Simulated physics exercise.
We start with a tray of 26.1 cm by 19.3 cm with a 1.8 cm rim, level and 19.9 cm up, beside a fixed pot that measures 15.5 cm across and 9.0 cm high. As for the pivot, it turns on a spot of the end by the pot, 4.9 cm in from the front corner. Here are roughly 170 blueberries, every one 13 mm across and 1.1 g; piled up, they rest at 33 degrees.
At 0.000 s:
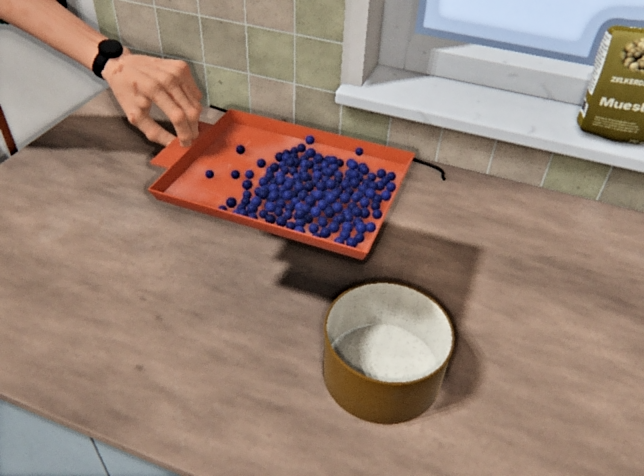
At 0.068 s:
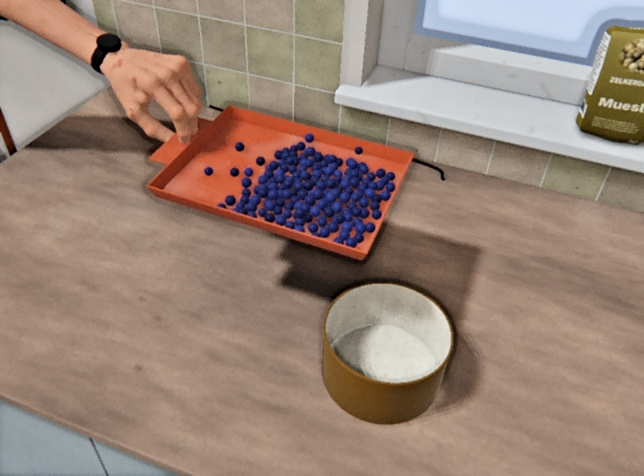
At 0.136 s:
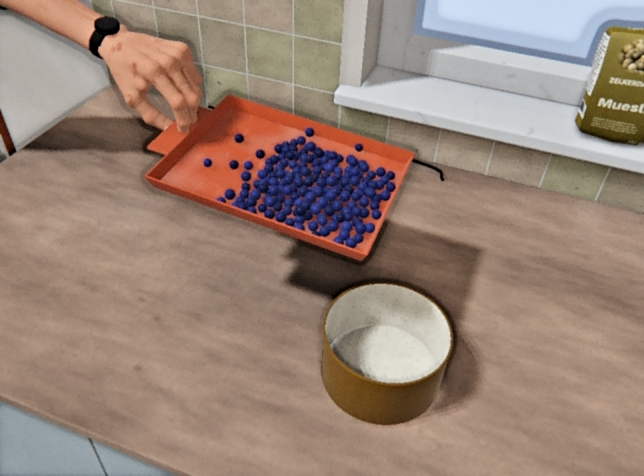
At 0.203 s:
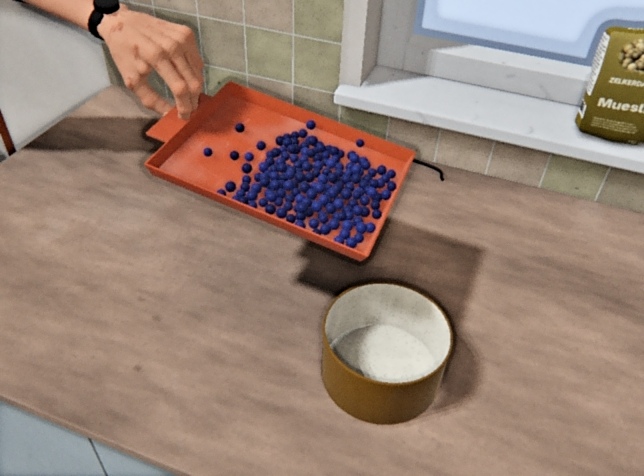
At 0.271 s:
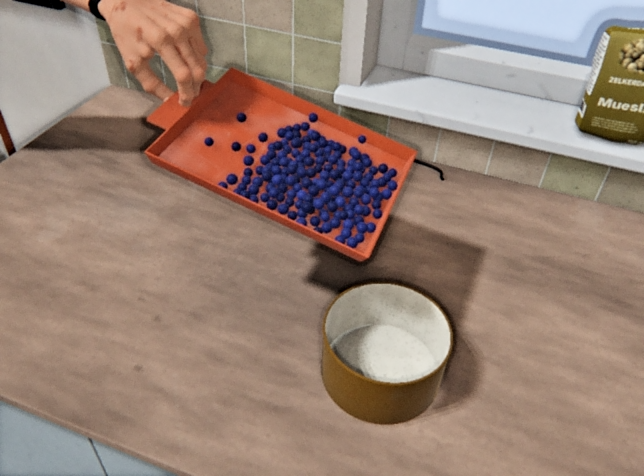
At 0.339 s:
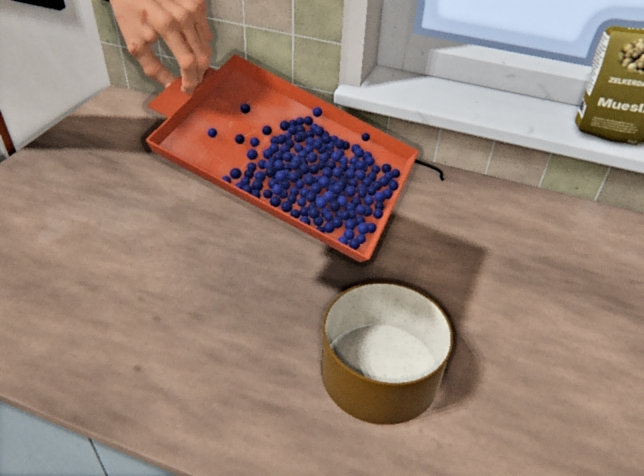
The footage shows a hand at the left end of a shallow orange tray of blueberries on a kitchen counter, raising that end steadily so the tray slants down toward a brown pot, while the berries stay clustered together.
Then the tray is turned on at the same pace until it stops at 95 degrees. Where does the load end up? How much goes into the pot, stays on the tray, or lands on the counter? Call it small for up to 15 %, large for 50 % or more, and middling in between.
Pot - large, tray - small, counter - middling.
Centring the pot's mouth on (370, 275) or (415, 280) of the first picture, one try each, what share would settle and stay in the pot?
I'd say close to 15 percent for the first spot and 55 percent for the second.
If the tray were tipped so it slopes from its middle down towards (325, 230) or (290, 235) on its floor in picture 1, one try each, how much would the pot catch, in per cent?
That would be close to 90 per cent and then close to 60 per cent.
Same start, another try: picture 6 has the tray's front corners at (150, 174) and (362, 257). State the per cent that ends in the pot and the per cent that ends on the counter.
Final per cent - pot 80, counter 20.
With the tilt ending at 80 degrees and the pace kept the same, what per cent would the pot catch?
65 %.
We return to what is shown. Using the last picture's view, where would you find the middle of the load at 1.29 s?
Look near (384, 195) in the last picture.
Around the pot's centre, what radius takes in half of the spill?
Roughly 16 centimetres.
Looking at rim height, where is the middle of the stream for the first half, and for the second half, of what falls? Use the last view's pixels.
Early half: About (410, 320); late half: (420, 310).
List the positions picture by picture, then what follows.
In the first frame, tray tilt 0 degrees, front corners at (155, 188) and (364, 247); middle of the pieces at (314, 195); pot at (389, 329).
In the second frame, tray tilt 1 degrees, front corners at (154, 184) and (363, 248); middle of the pieces at (314, 194).
In the third frame, tray tilt 5 degrees, front corners at (153, 175) and (363, 249), lowest corner right front; middle of the pieces at (314, 191).
In the fourth frame, tray tilt 9 degrees, front corners at (152, 163) and (364, 250), lowest corner right front; middle of the pieces at (315, 187).
In the fifth frame, tray tilt 13 degrees, front corners at (153, 151) and (365, 251), lowest corner right front; middle of the pieces at (316, 183).
In the sixth frame, tray tilt 18 degrees, front corners at (154, 140) and (366, 252), lowest corner right front; middle of the pieces at (318, 180); pot at (388, 329). The tray's pace is about 65 degrees a second.
After 0.91 s, tilt 54 degrees; the tray holds 100 %, the pot 0 %.
Then, at 1.29 s, tilt 79 degrees; the tray holds 90 %, the pot 5 %.
After 1.76 s, tilt 95 degrees; the tray holds 0 %, the pot 65 %.
In the end, at 2.4 s, pot 65 %, tray 0 %, counter 35 %.
